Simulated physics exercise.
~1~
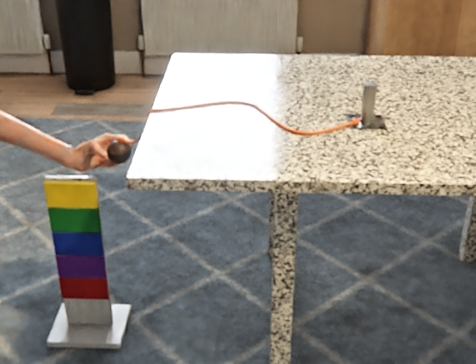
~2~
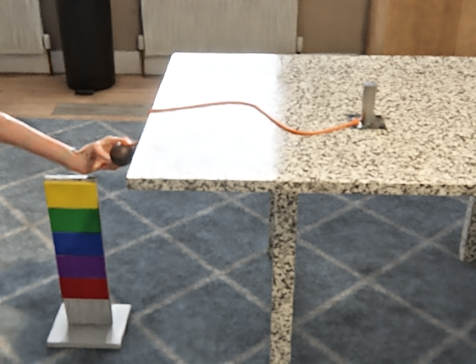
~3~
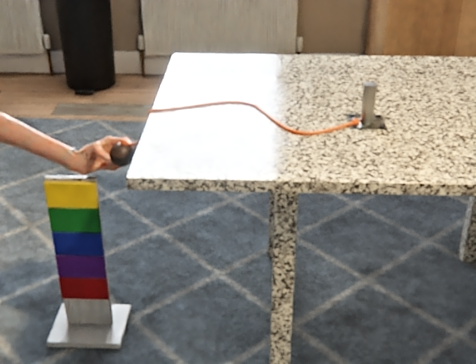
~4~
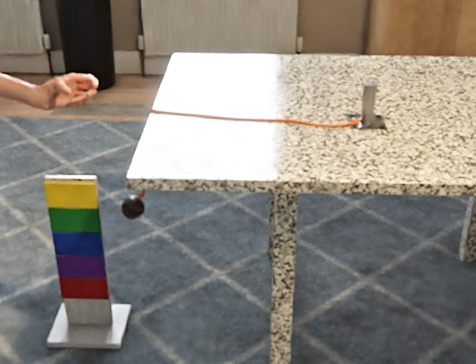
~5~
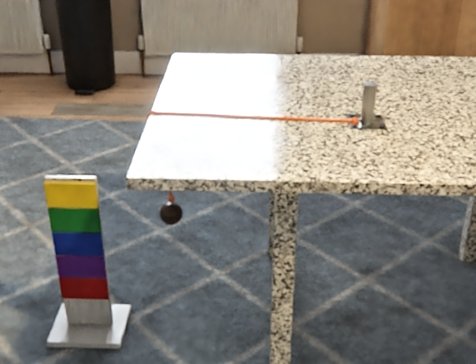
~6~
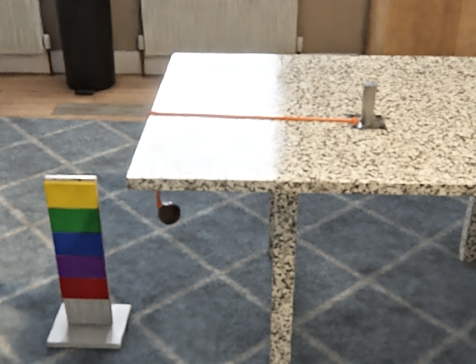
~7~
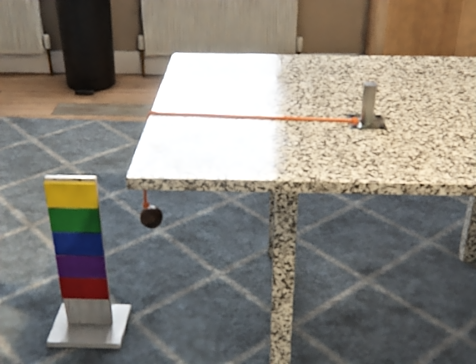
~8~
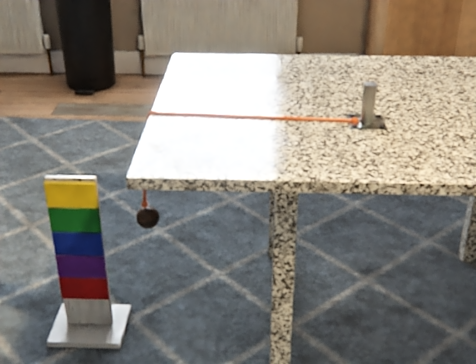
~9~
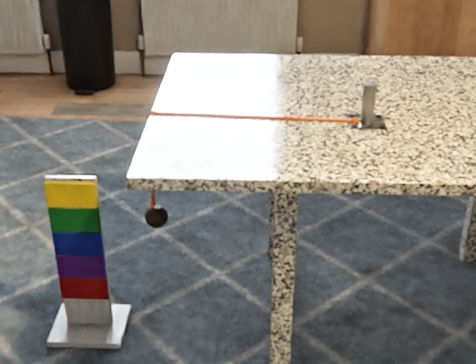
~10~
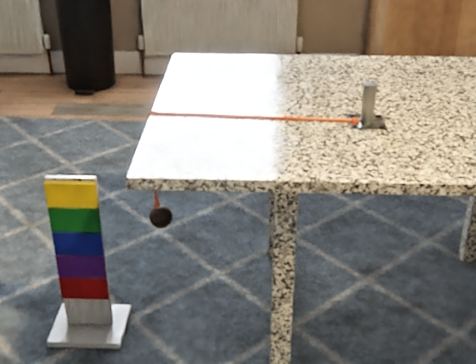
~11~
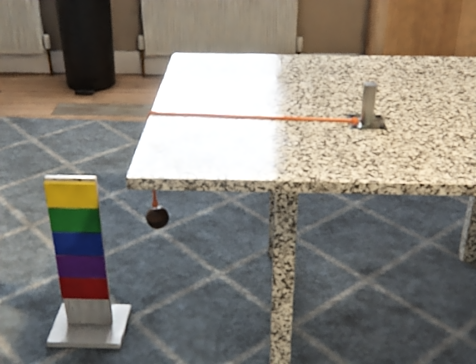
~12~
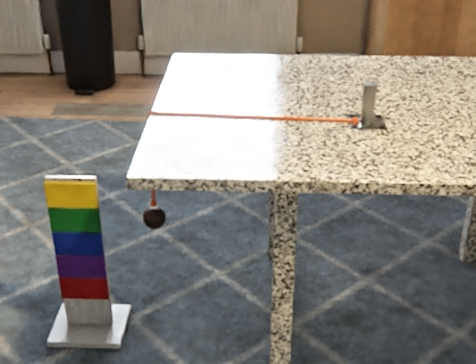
A dark ball drops from a hand, swings on its cord, and hangs level with green.
